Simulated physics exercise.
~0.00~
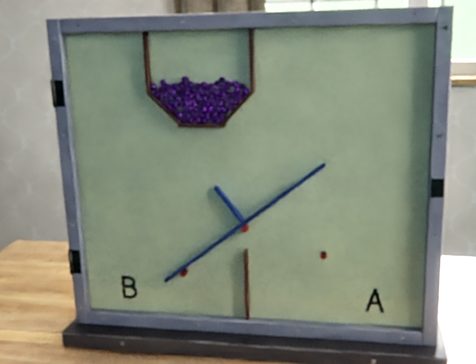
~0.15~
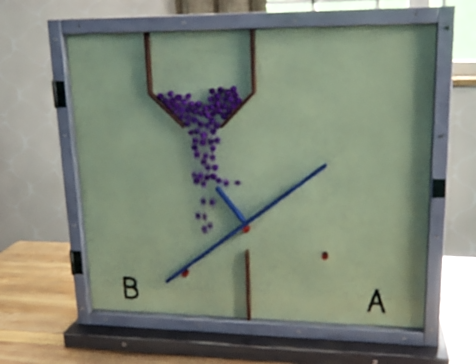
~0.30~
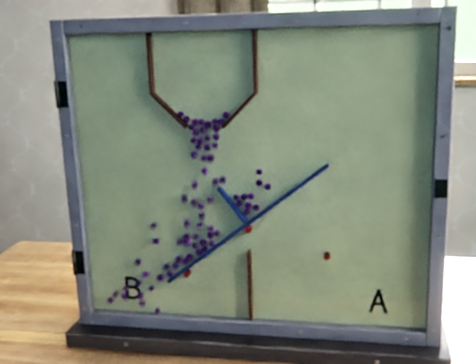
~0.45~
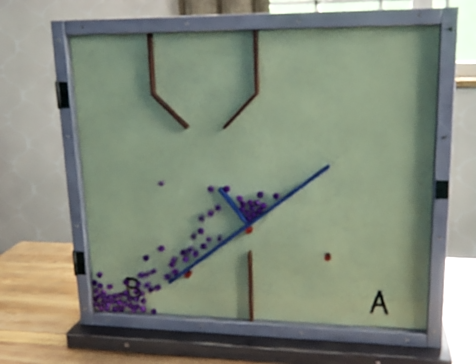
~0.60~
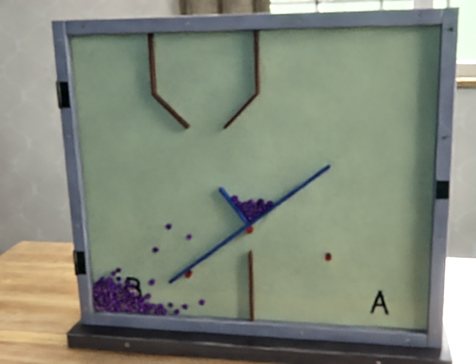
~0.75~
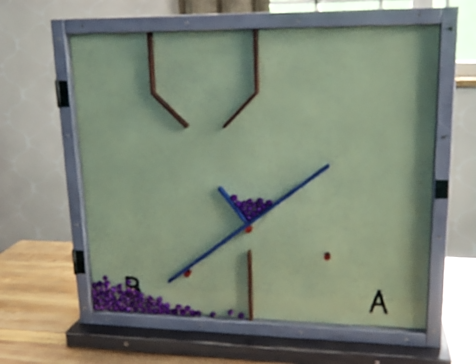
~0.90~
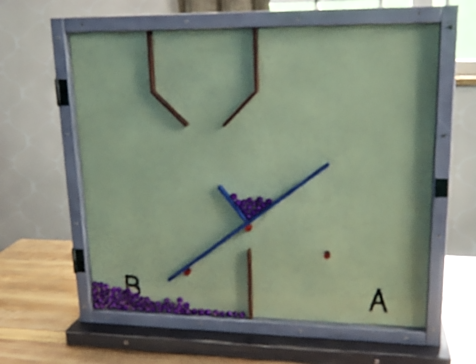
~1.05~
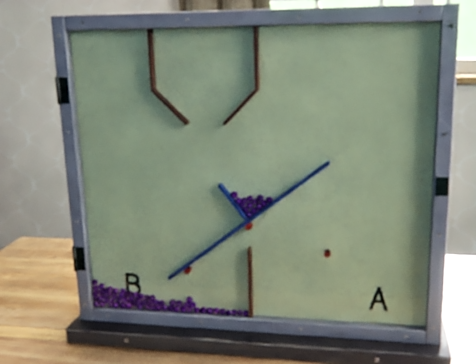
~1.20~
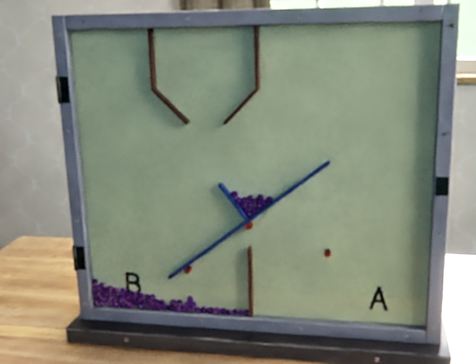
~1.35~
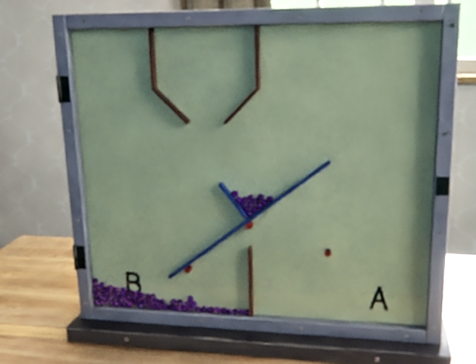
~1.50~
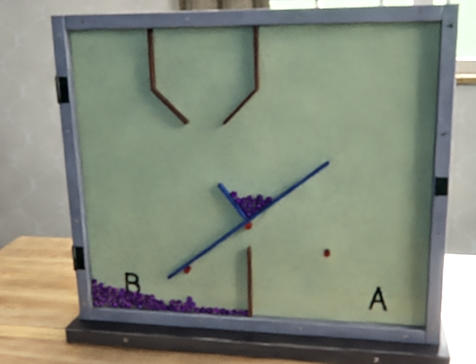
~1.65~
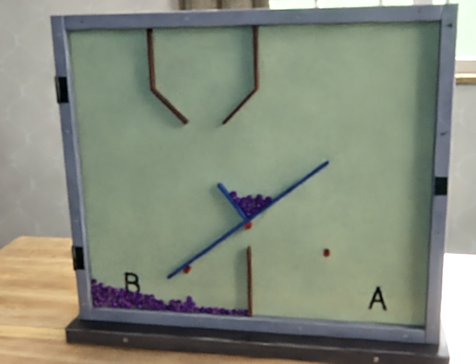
Purple beads pouring from a hopper onto a tilted blue tray, most sliding left into bin B, some staying on the tray.
